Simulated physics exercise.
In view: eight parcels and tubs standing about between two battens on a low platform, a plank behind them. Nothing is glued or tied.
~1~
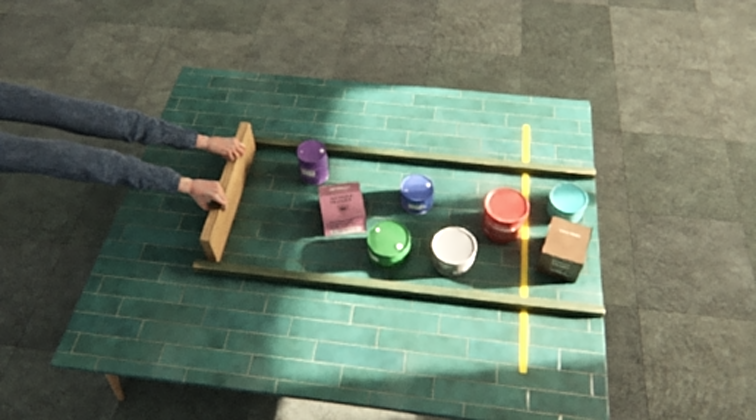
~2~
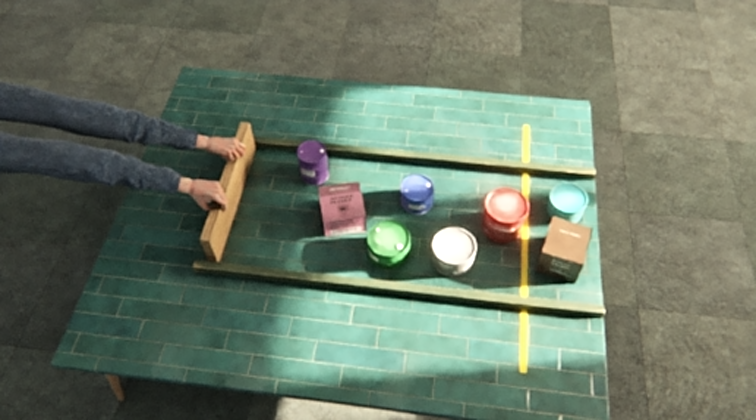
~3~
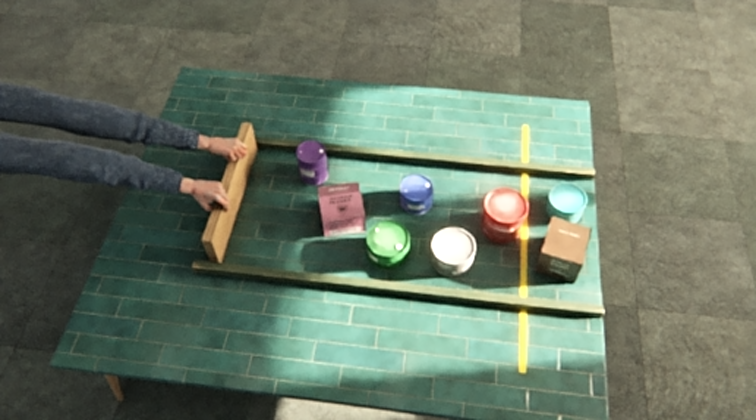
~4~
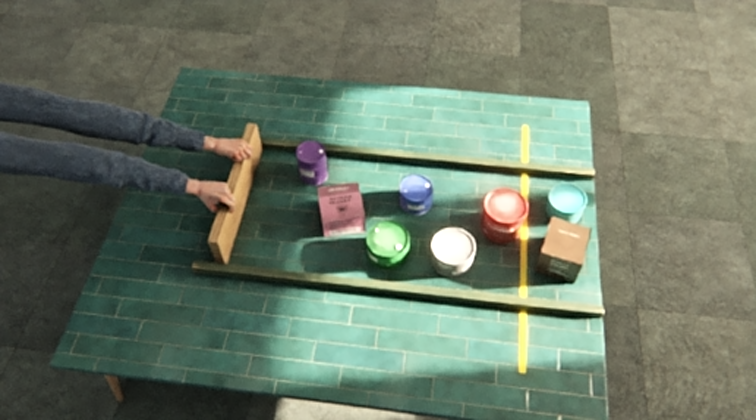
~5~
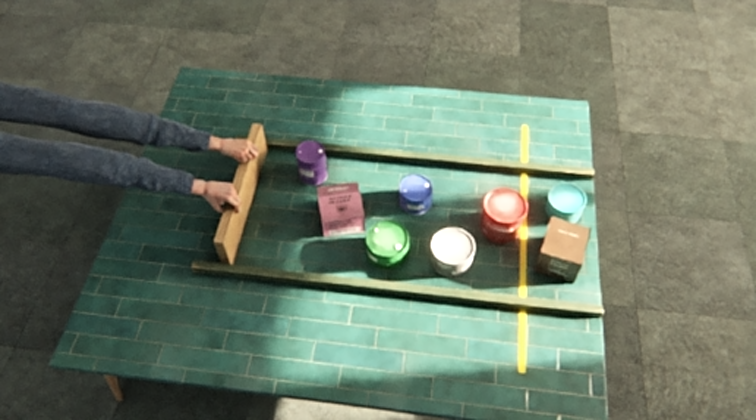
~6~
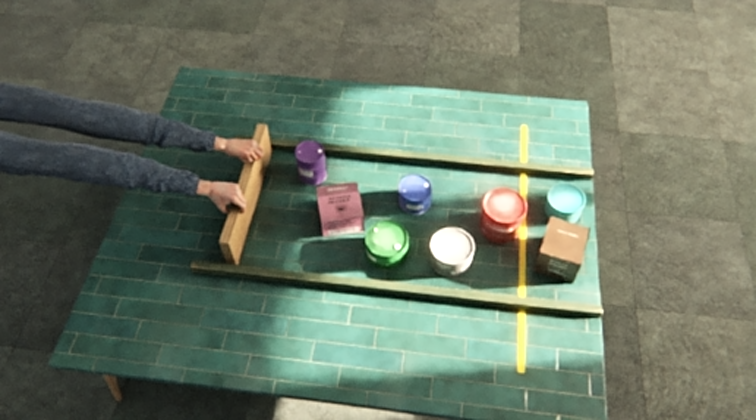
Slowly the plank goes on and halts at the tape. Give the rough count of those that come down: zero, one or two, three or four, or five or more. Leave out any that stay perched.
In the end the number that fall off is one or two.
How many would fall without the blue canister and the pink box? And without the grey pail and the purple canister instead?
It would be 1 and 0.
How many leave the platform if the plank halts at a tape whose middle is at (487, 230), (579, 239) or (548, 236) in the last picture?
Try by try, 0, 7 and 4.
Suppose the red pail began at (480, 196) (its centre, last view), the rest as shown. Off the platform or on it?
Then it remains up.
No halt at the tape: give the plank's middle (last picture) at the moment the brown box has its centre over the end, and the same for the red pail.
At (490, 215) for the brown box; at (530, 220) for the red pail.
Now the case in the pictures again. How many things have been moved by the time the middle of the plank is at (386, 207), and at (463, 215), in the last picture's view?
At the one place 4, at the other 7.
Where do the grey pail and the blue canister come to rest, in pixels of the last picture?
The grey pail stops around (589, 265); the blue canister around (569, 200).
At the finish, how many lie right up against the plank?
It touches 3.
A little later, none off yet; turquoise pail at rest near (564, 204); brown box at rest near (562, 250); red pail at rest near (502, 216).
When it is over, the number that fall off is one or two; down, brown box and turquoise pail.
